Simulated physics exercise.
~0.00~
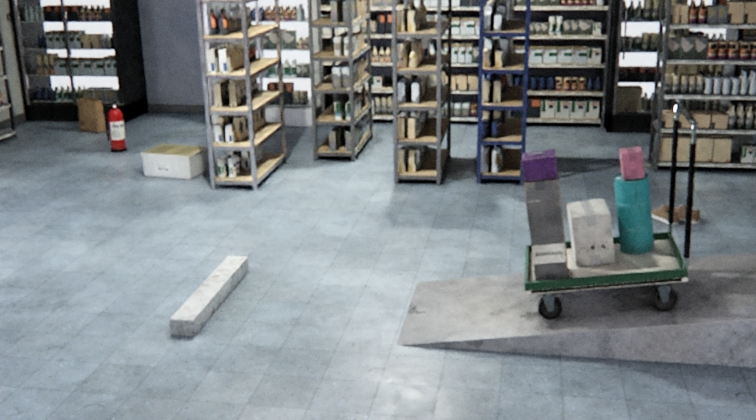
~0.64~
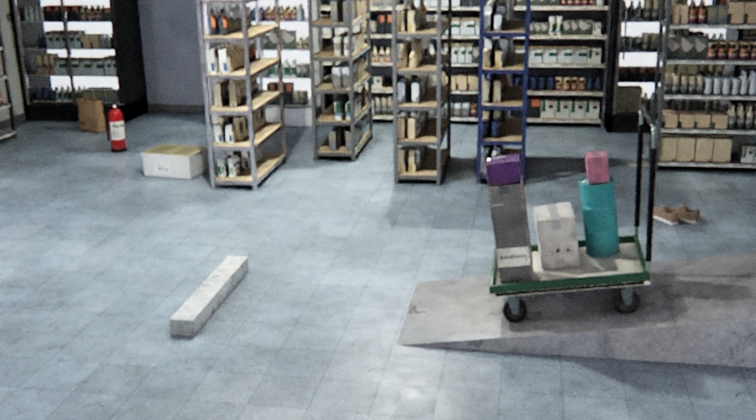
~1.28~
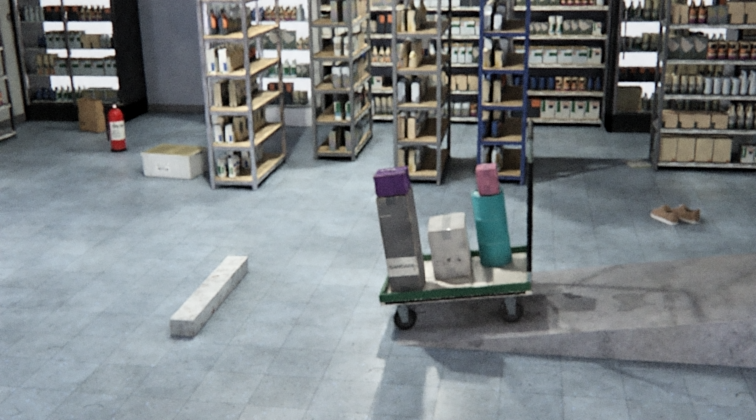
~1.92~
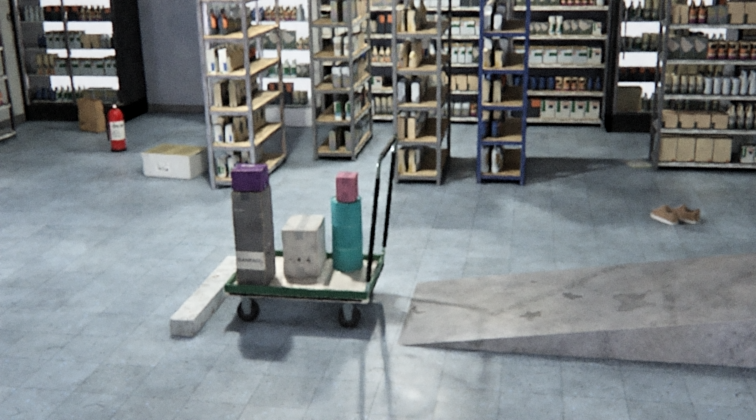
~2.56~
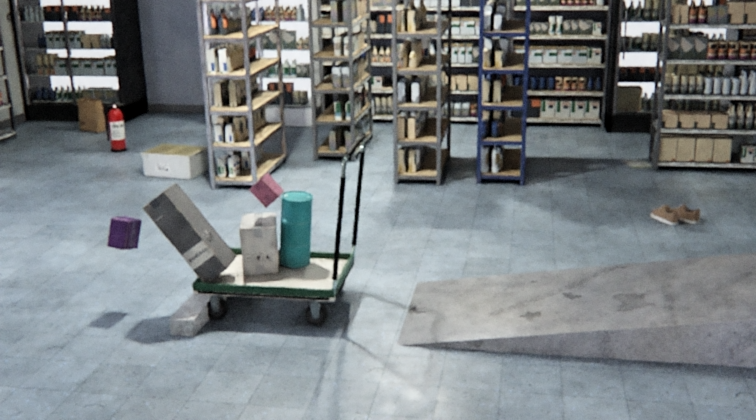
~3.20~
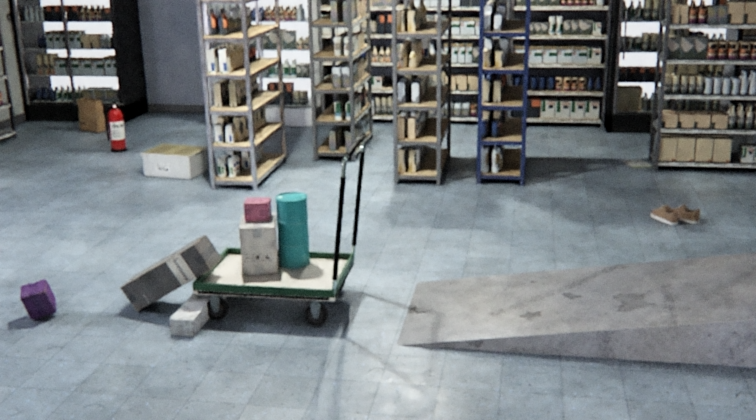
The clip shows a loaded green trolley rolling left down a ramp and across a shop floor to a kerb, where it stops abruptly; the purple parcel and grey box topple off, while the pink box tips onto the white box beside the upright turquoise canister.
